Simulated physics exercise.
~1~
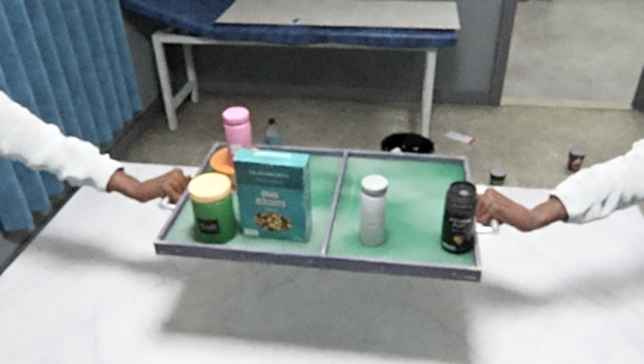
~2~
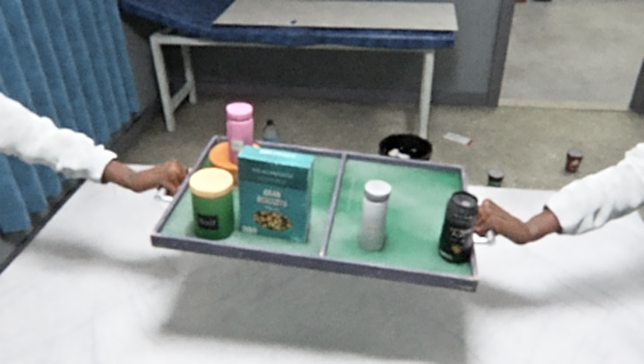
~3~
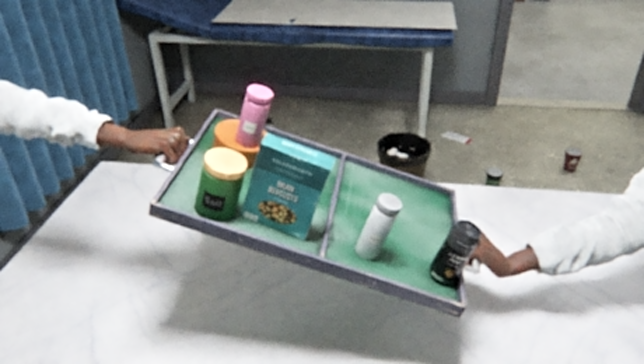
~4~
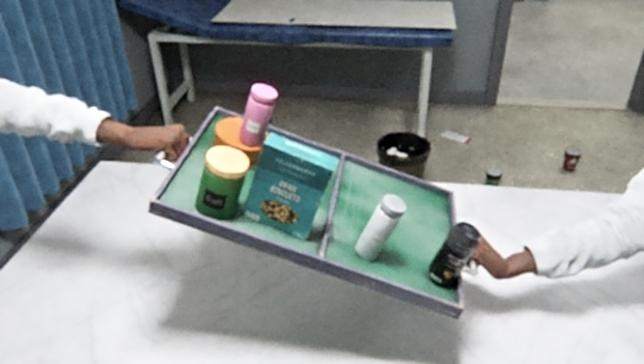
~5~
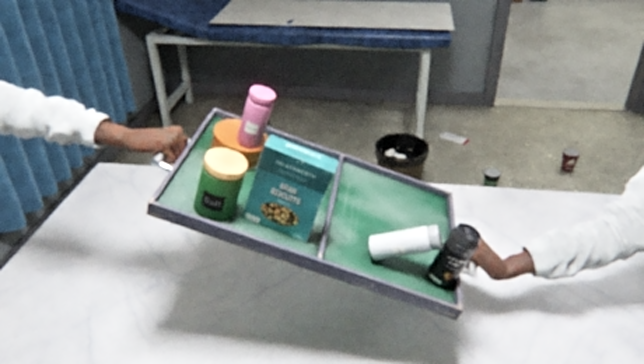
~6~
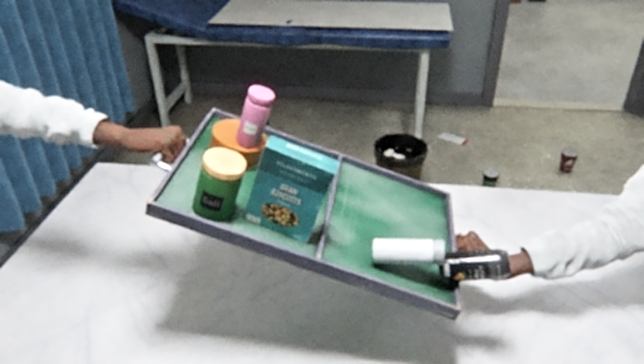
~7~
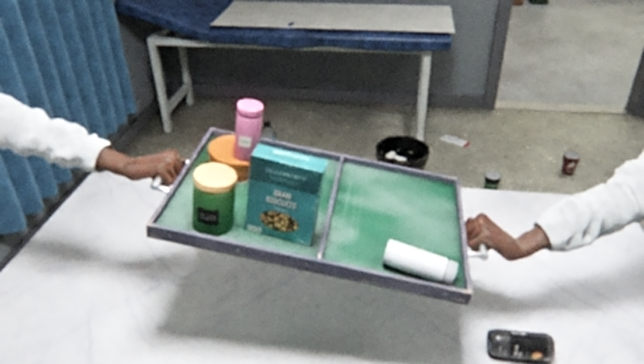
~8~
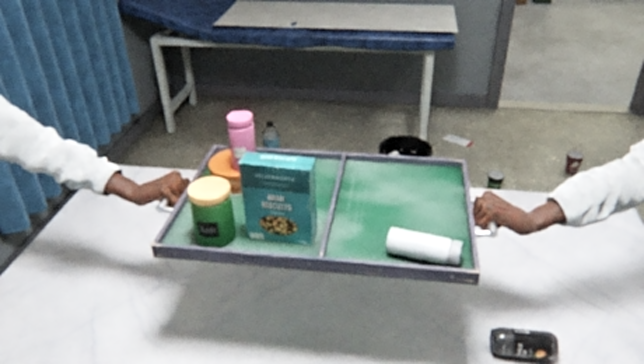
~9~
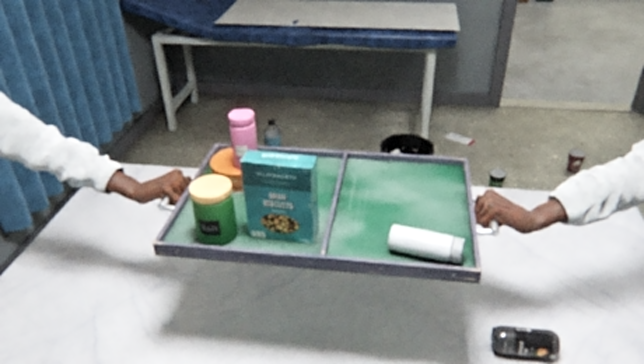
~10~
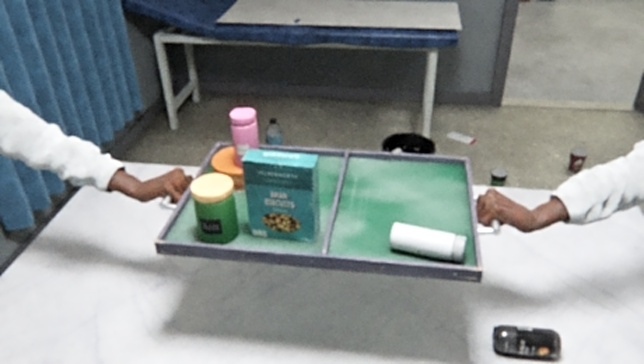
Two hands tilting a tray right edge down, the white shaker toppling, the black can falling onto the table, then levelling it.
